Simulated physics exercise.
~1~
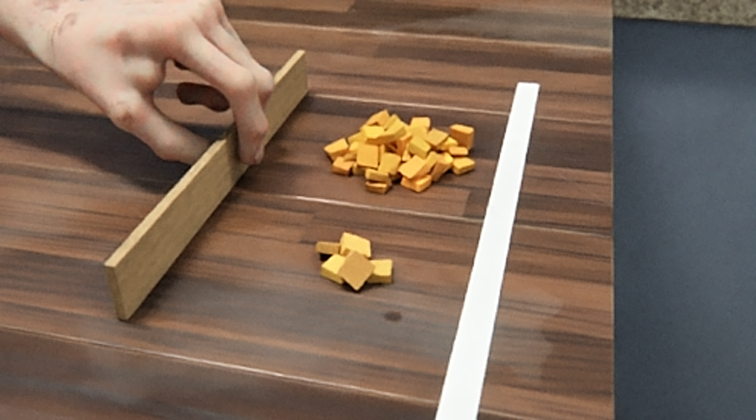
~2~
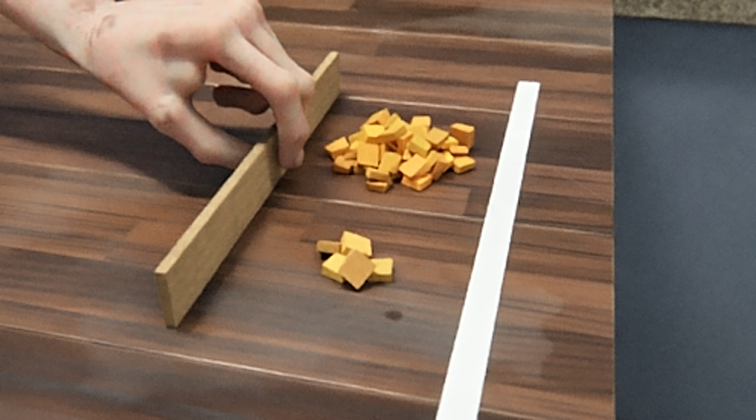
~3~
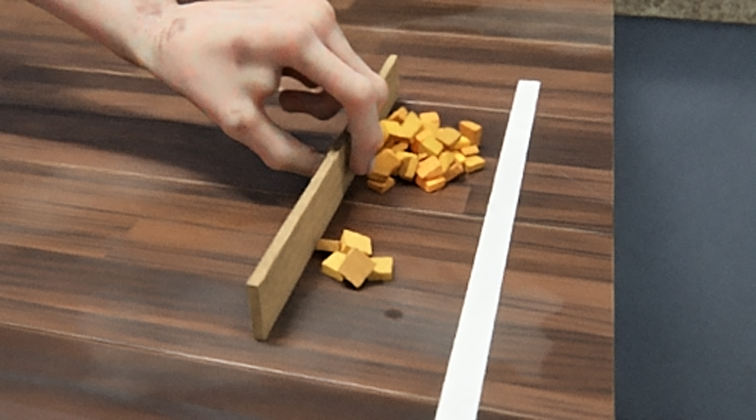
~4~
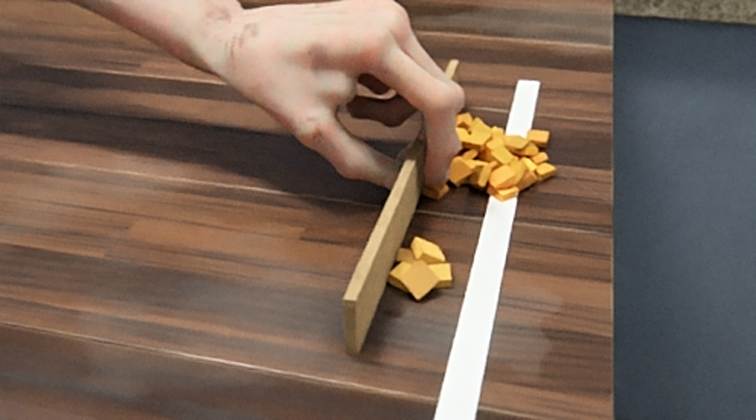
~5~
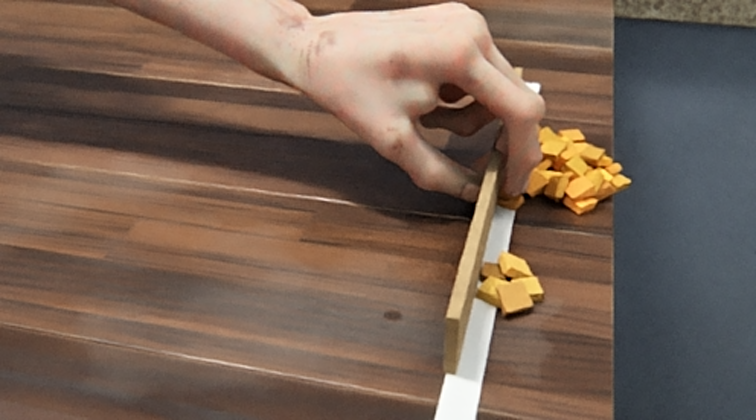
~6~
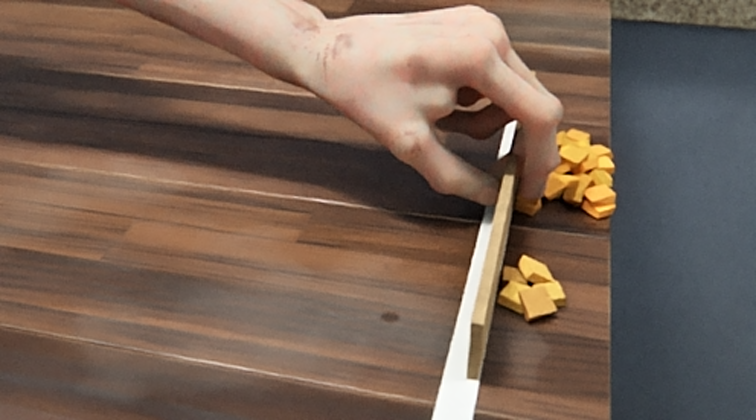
A hand at the upper left holds a thin wooden strip upright on a dark, wood-grained tabletop, seen from above at an angle. To its right lie two piles of small orange-yellow pieces, a large one farther back and a small one nearer, with white tape beyond them and the table's edge at the right. The hand slides the strip rightward, reaching the far pile and then the near one. Both piles are pushed across the tape. The strip stops at the tape, with the near pile wholly on the table and the far pile partly over the edge.
